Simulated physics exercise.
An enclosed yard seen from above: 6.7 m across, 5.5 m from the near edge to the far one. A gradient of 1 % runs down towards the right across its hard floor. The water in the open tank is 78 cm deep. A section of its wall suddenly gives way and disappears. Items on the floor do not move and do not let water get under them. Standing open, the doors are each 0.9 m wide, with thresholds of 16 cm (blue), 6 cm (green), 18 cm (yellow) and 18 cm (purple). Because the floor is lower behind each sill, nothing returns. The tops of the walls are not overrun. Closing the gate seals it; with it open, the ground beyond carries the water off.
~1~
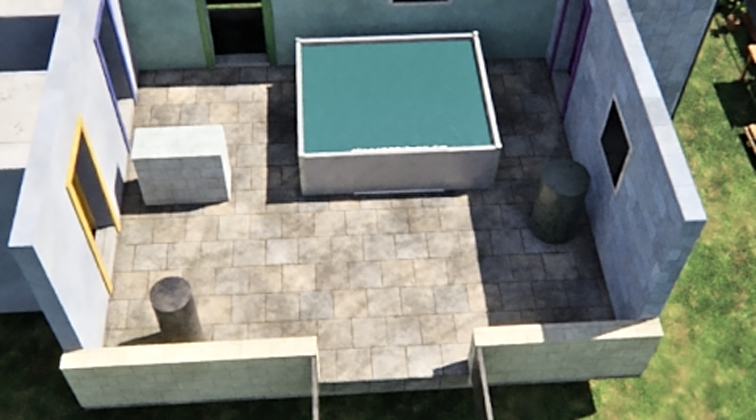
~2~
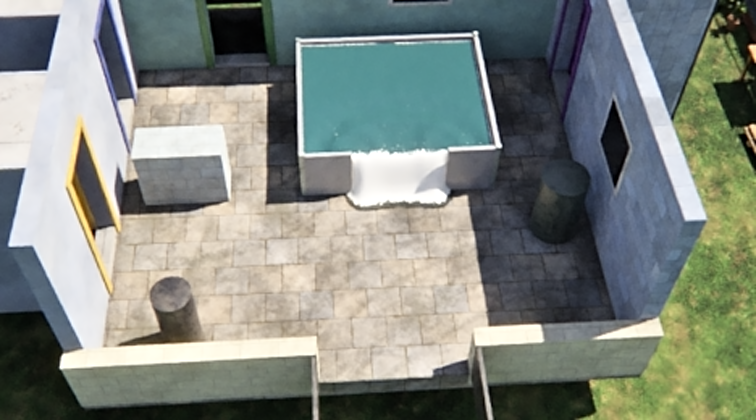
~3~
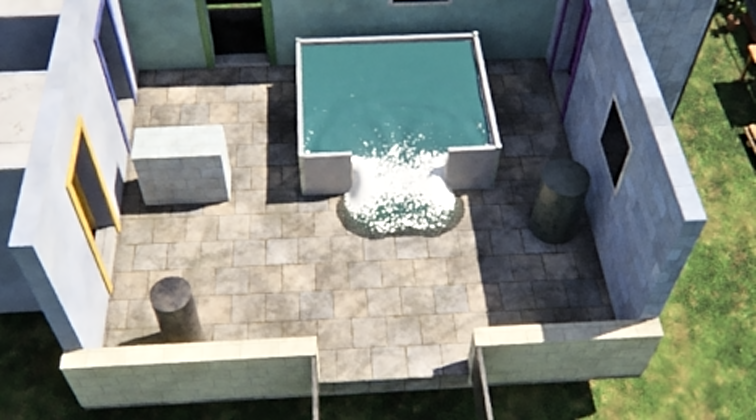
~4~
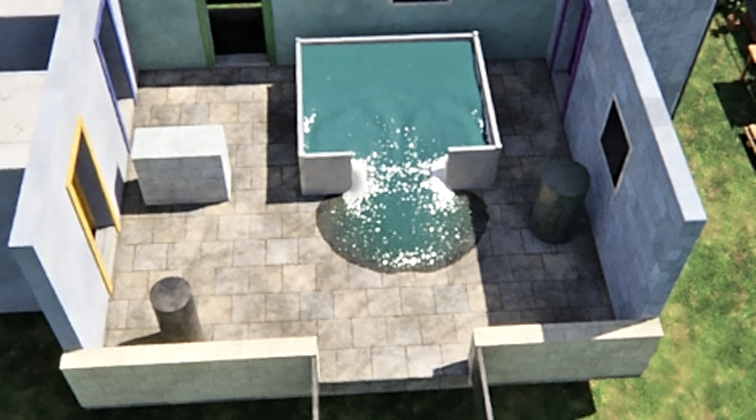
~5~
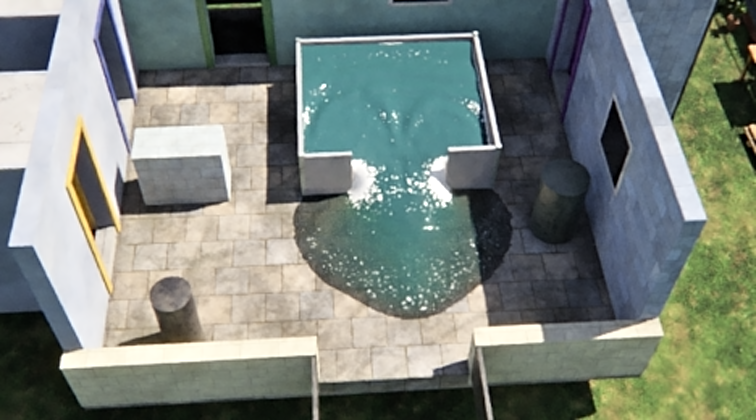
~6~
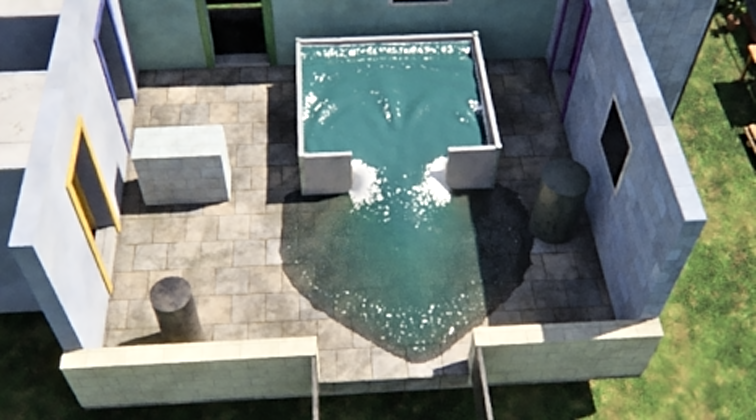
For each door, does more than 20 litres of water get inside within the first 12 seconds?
At the blue door the water let in will remain short of the limit; at the green door the water let in will remain short of the limit; at the yellow door the water let in will remain short of the limit; at the purple door the water let in will remain short of the limit.
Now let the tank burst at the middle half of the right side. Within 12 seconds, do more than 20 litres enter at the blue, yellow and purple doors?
Outcomes - blue: Not exceeded, yellow: Not exceeded, purple: Exceeded.
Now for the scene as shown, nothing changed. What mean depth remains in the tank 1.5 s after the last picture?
Roughly 46 centimetres.
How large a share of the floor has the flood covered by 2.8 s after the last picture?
55 %.
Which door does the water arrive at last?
Green.
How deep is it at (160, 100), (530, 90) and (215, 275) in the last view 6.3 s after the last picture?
Roughly 1, 10, 3 cm.
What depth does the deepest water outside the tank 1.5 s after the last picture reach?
About 48 cm at most.
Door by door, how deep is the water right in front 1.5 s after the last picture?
You'd see blue at 0 cm, green at 0 cm, yellow at 0 cm and purple at 0 cm.
Then, 0.7 s after the last picture water covers 40 % of the floor and is deepest (46 cm) near (397, 196); blue door not reached, green door not reached, yellow door not reached, purple door not reached.
Then, 1.5 s after the last picture water covers 40 % of the floor and is deepest (48 cm) near (609, 350); blue door not reached, green door not reached, yellow door not reached, purple door not reached.
Then, 2.8 s after the last picture water covers 55 % of the floor and is deepest (34 cm) near (582, 249); blue door not reached, green door not reached, yellow door 5 cm at the sill, 0 L in, purple door not reached.
Then, 6.3 s after the last picture water covers 85 % of the floor and is deepest (18 cm) near (410, 195); blue door 2 cm at the sill, 0 L in, green door 2 cm at the sill, 0 L in, yellow door 7 cm at the sill, 0 L in, purple door 11 cm at the sill, 0 L in.
Then, 11.3 s after the last picture water covers 95 % of the floor and is deepest (12 cm) near (548, 71); blue door 1 cm at the sill, 0 L in, green door 5 cm at the sill, 0 L in, yellow door 4 cm at the sill, 0 L in, purple door 9 cm at the sill, 0 L in.
